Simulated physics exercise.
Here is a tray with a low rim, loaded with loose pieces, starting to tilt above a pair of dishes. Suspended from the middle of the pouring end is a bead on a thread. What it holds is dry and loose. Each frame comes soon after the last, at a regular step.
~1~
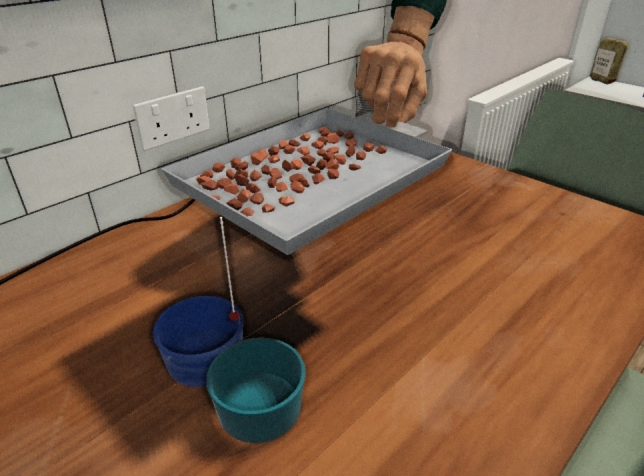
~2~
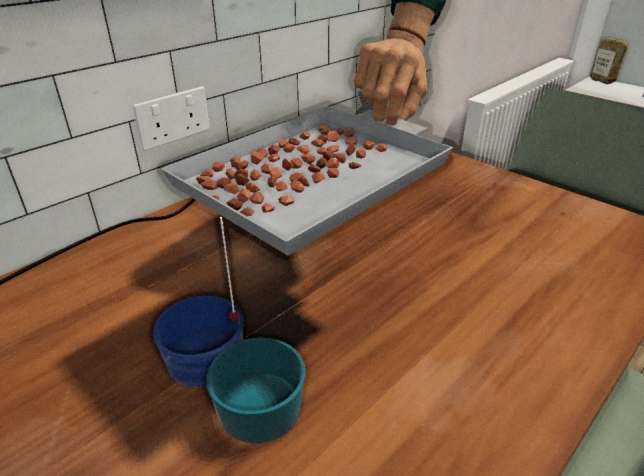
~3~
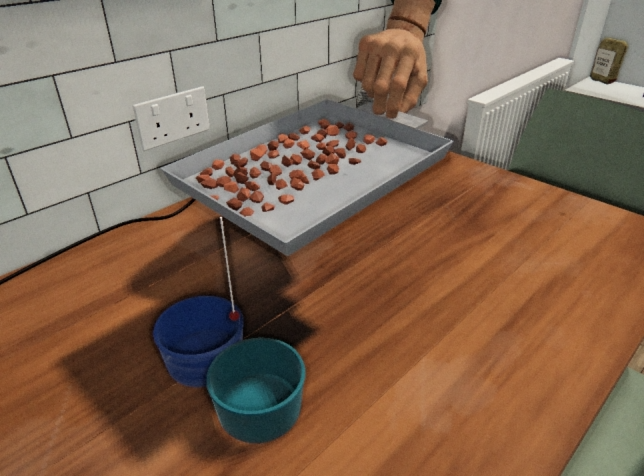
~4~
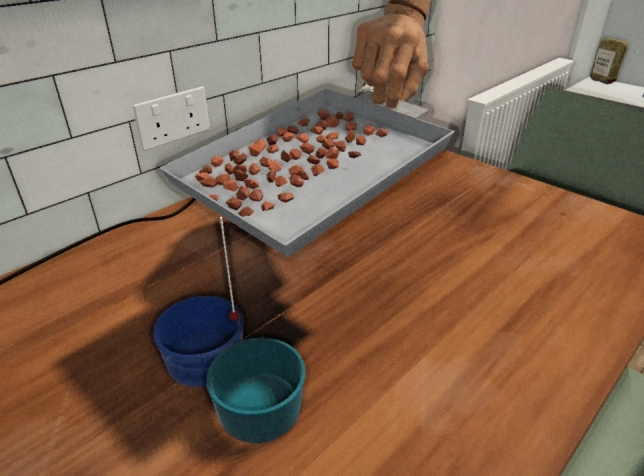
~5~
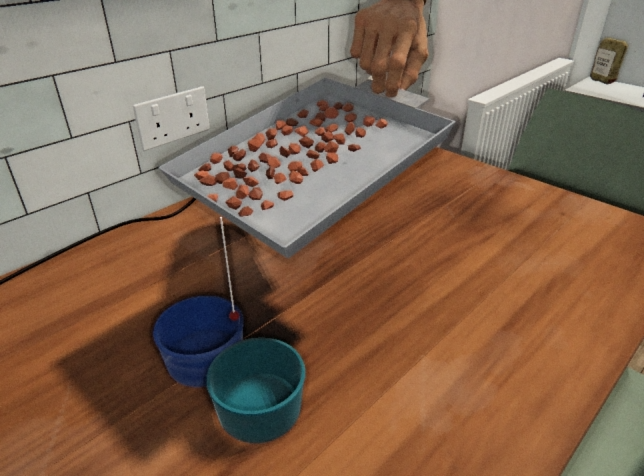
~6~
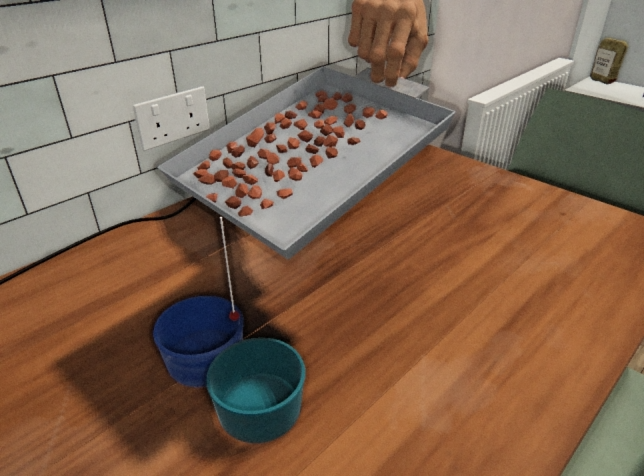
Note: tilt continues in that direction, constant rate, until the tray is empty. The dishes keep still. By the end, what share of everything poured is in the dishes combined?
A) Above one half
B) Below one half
(A) Above one half.
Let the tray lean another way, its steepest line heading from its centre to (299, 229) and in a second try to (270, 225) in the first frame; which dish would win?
The first try favours the right of the two, the second the right of the two.
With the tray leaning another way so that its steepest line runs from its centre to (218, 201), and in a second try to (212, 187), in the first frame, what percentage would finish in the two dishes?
It comes to about 50 per cent the first time and about 20 per cent the second.
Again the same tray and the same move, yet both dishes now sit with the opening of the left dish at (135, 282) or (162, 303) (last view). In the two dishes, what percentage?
Roughly 10 per cent, then roughly 40 per cent.
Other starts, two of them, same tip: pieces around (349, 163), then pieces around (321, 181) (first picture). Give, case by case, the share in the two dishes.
You'd see roughly 80 per cent first and roughly 80 per cent second.
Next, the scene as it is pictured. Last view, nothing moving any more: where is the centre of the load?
About (240, 402).
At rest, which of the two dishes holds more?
The fuller one is the right side.
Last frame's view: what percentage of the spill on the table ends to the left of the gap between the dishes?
That would be roughly 90 per cent.
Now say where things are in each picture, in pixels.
In the first frame, corners of the pouring end at (170, 168) and (287, 235), level; middle of the load at (288, 166), bits of crushed brick; left dish at (165, 361); right dish at (221, 415); bead on its thread at (234, 316).
In the second frame, corners of the pouring end at (169, 168) and (287, 235), level; middle of the load at (288, 165).
In the third frame, corners of the pouring end at (169, 168) and (286, 237), tipped barely, lowest at the right corner; middle of the load at (287, 162).
In the fourth frame, corners of the pouring end at (168, 167) and (286, 239), tipped a little, lowest at the right corner; middle of the load at (286, 157).
In the fifth frame, corners of the pouring end at (166, 167) and (285, 241), tipped a little, lowest at the right corner; middle of the load at (285, 152).
In the sixth frame, corners of the pouring end at (165, 166) and (285, 243), tipped a little, lowest at the right corner; middle of the load at (282, 149); left dish at (165, 361); right dish at (221, 415).
Soon after the last picture, tray tipped steeply; nearly all on the tray; a stray few in the air.
A little later, tray tipped right over; most on the tray; a small part in the right dish; a small part outside both.
Later still, tray tipped past a quarter turn; about half in the right dish; about a quarter in the left dish; about a quarter outside both.
At rest, tray tipped past a quarter turn; about half in the right dish; about a quarter in the left dish; about a quarter outside both.
